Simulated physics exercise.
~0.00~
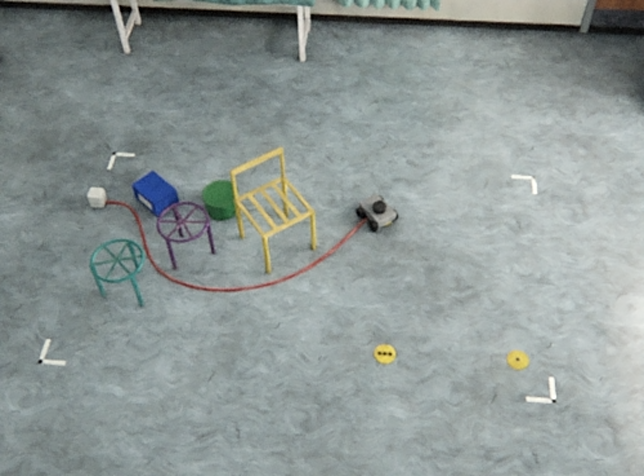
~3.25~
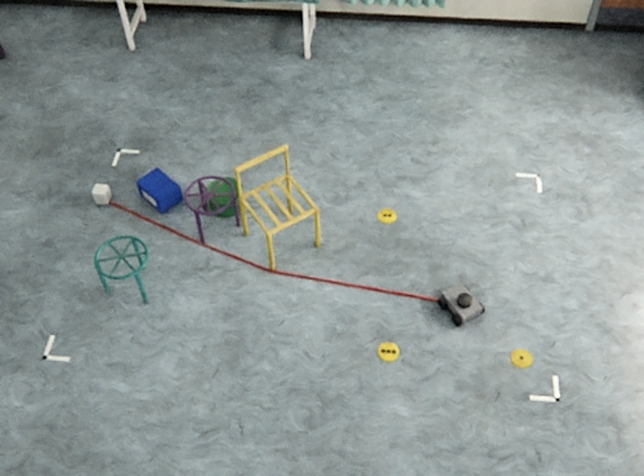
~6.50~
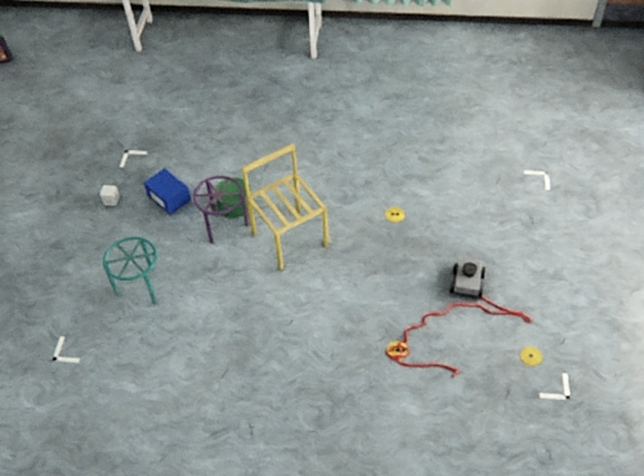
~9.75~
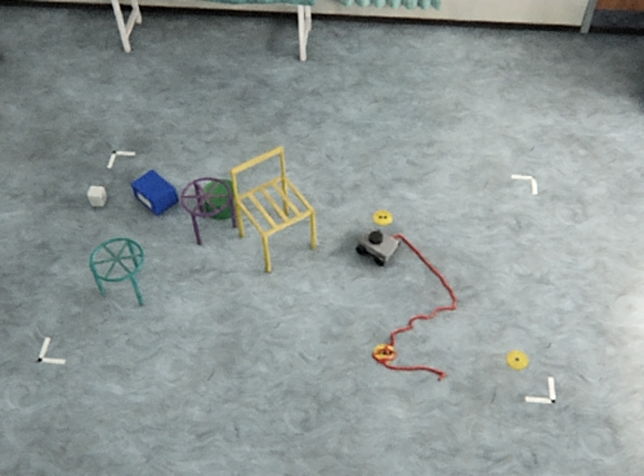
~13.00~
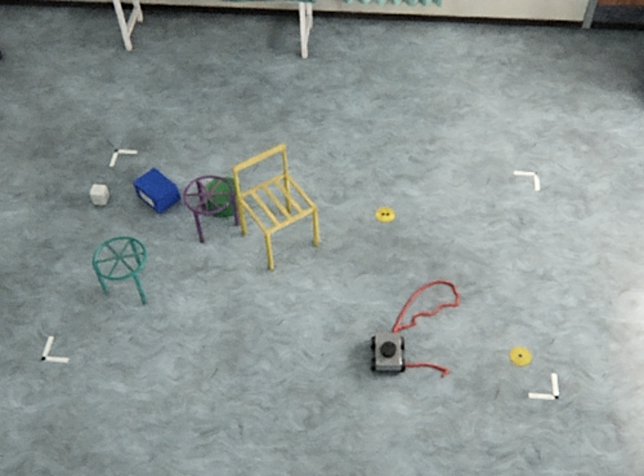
On a grey floor, a small cart tethered by a red lead moves right past a yellow chair, shifting a purple stool slightly as the lead tightens, then trails the unplugged lead up and left and finally down to rest over a lower yellow mark.
